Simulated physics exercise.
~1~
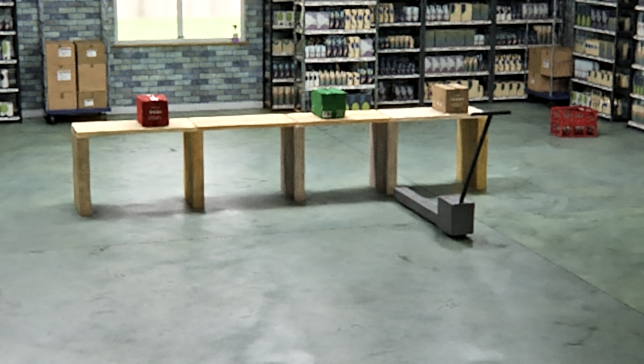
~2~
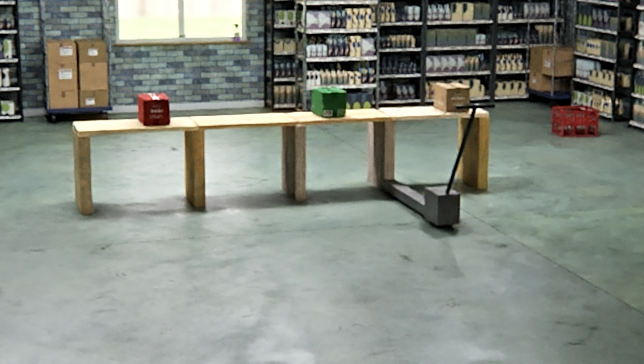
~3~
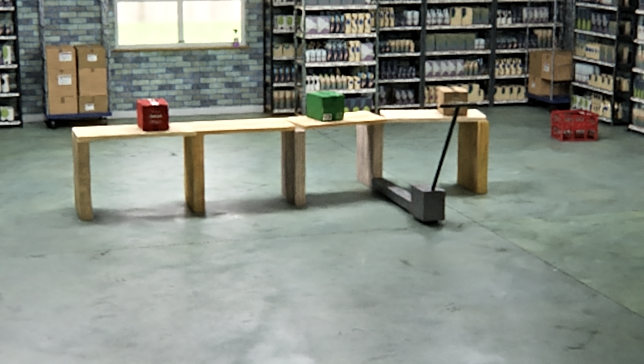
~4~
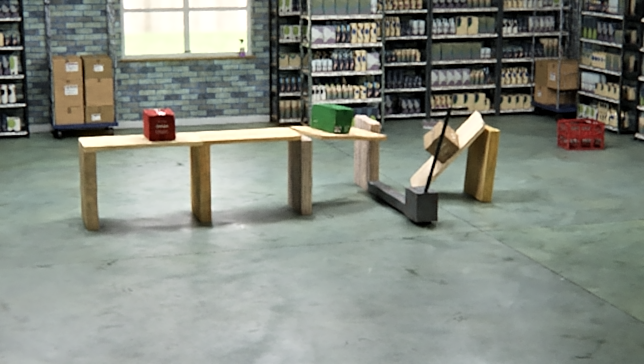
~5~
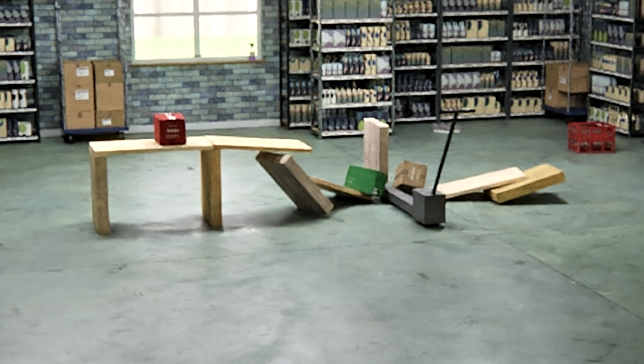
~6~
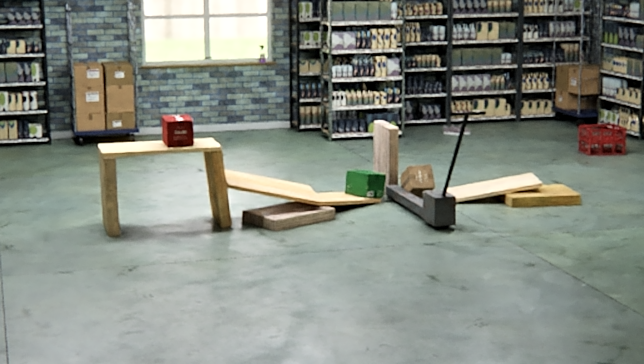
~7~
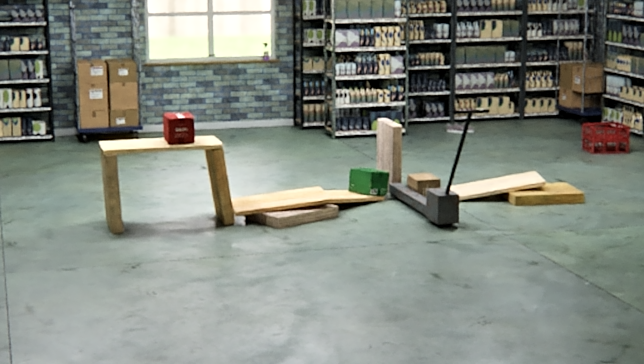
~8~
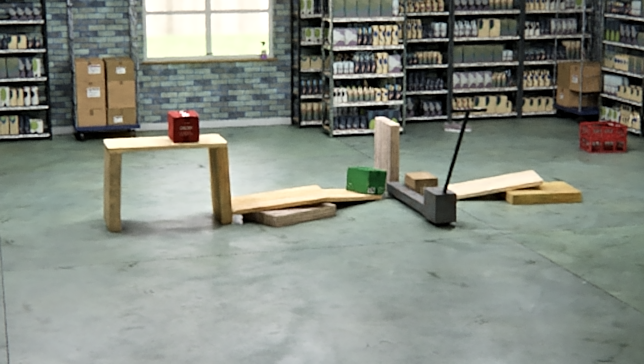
The right side of a long plank rack collapsed after a low grey jack slid left into one of its uprights, dropping the green carton and a brown box among the fallen boards, while the red carton stayed up on the section left standing.
